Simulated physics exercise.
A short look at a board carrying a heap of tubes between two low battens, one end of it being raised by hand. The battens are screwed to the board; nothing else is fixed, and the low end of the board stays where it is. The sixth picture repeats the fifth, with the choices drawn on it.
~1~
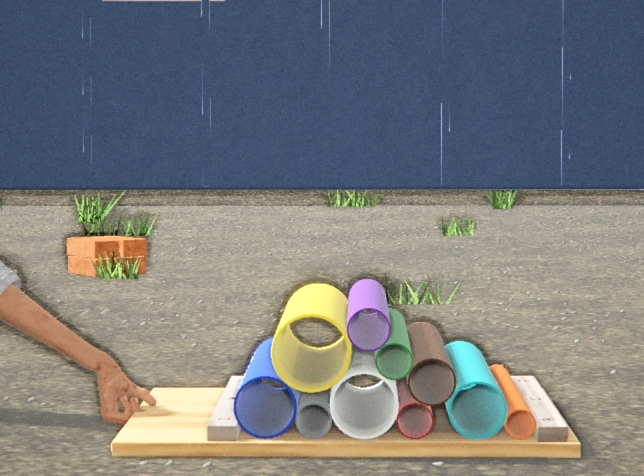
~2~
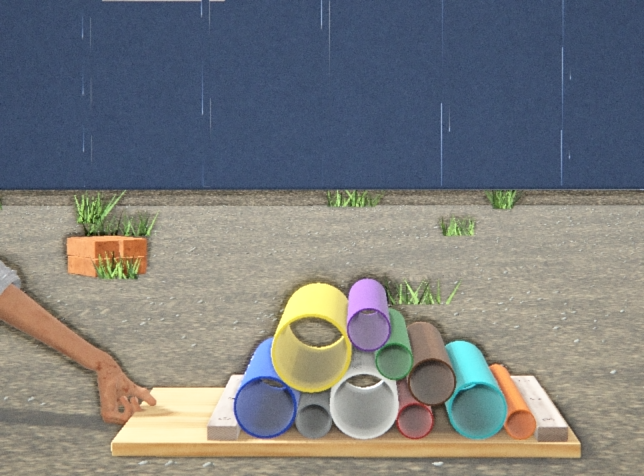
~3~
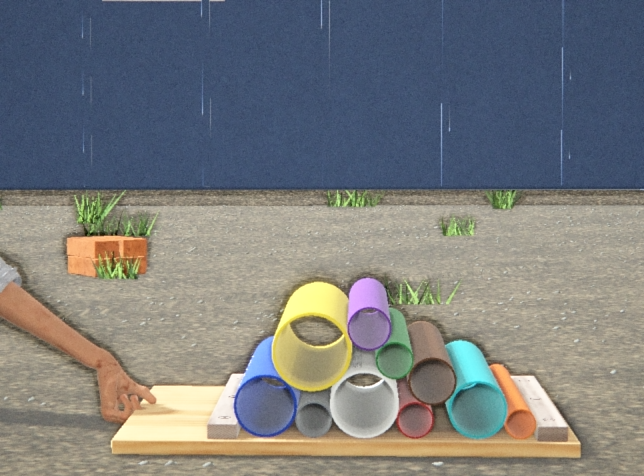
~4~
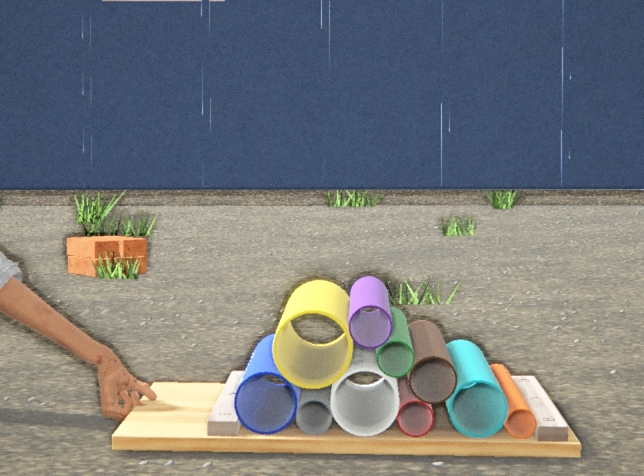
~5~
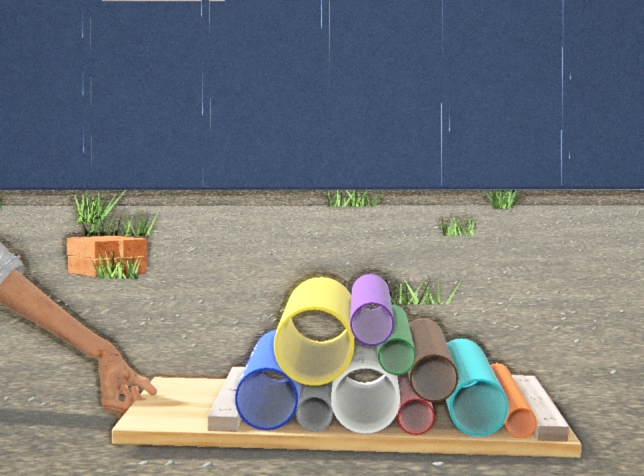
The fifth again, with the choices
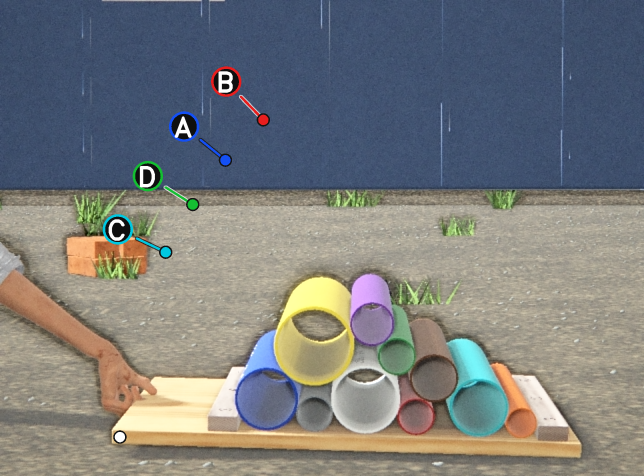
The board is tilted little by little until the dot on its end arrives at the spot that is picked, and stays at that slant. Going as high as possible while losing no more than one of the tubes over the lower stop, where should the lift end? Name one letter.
No higher than A.
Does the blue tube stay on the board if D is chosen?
Yes, with D.
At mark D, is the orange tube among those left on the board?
Yes.
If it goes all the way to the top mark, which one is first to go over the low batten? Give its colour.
First is the purple one.
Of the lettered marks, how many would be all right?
Three of the four.
On the marked copy, A at (225, 160); B at (264, 120); C at (166, 252); D at (193, 204); the white dot at (120, 437).
Following A. Soon after the start, board at 21°.
Later, board at 39°.
In the end, board at 39°, one over the low batten (purple).
As for the rest, B four over the low batten (brown, yellow, green, purple); C one over the low batten (purple); D one over the low batten (purple).
